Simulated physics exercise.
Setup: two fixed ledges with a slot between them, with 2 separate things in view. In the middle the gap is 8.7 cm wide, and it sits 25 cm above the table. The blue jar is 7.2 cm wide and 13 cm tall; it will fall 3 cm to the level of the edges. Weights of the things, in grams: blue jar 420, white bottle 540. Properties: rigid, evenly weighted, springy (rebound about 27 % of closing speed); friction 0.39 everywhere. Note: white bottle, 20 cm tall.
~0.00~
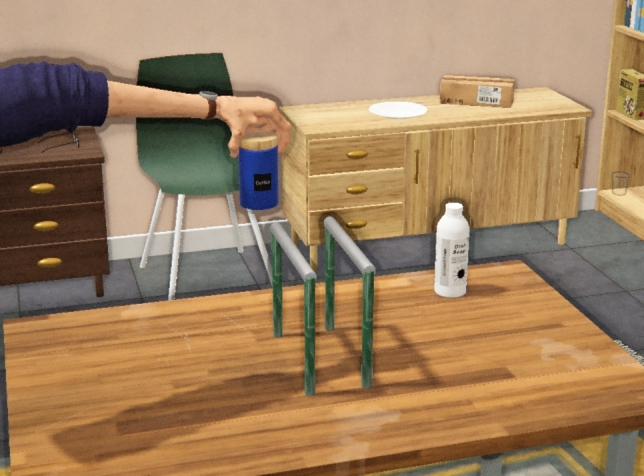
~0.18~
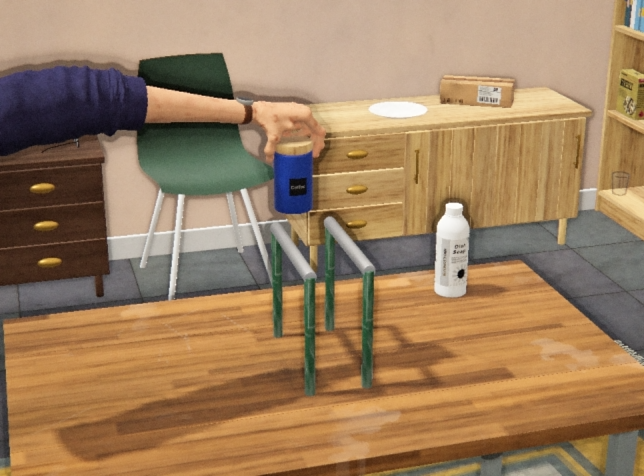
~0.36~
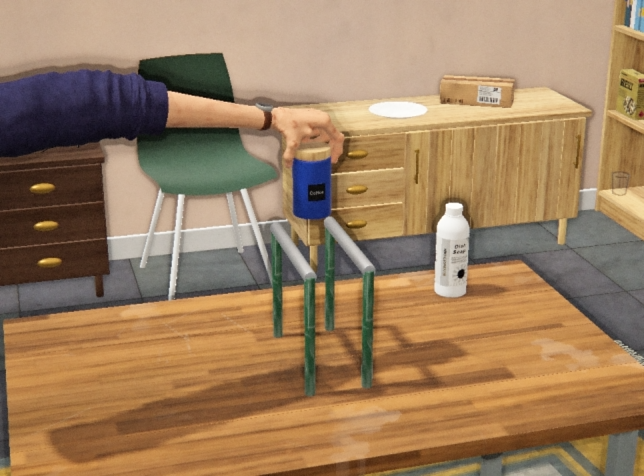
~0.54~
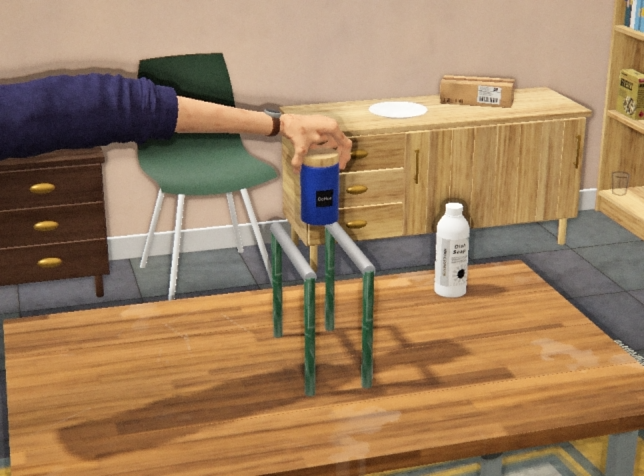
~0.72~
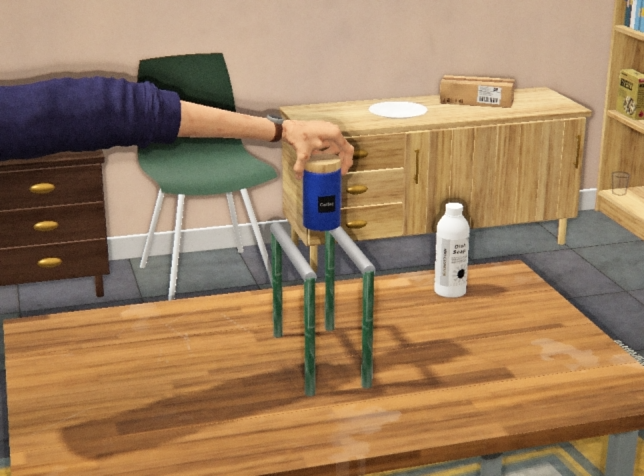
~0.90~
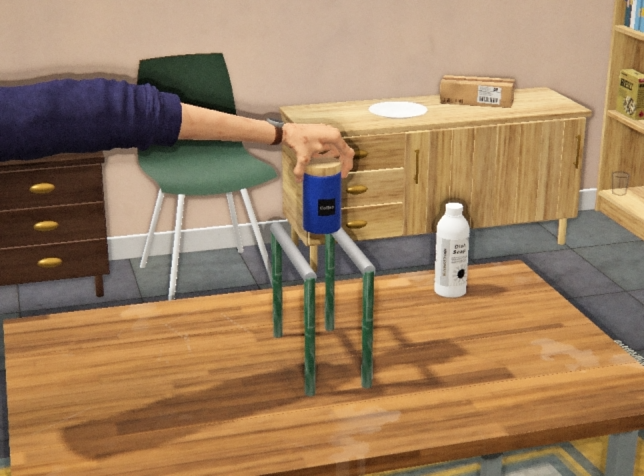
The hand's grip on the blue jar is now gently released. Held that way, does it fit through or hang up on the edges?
It is going to sink down below.
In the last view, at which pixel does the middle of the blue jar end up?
Look near (322, 330) in the last picture.
After 1.22 s, blue jar moved 24 cm near (322, 311).
After 1.56 s, blue jar moved 28 cm near (322, 330).
In the end (1.9 s), not toppled but over 4 cm from the start, blue jar; white bottle under 4 cm from the start. At the end, from the last picture's camera, blue jar near (322, 330). The jar drops through.
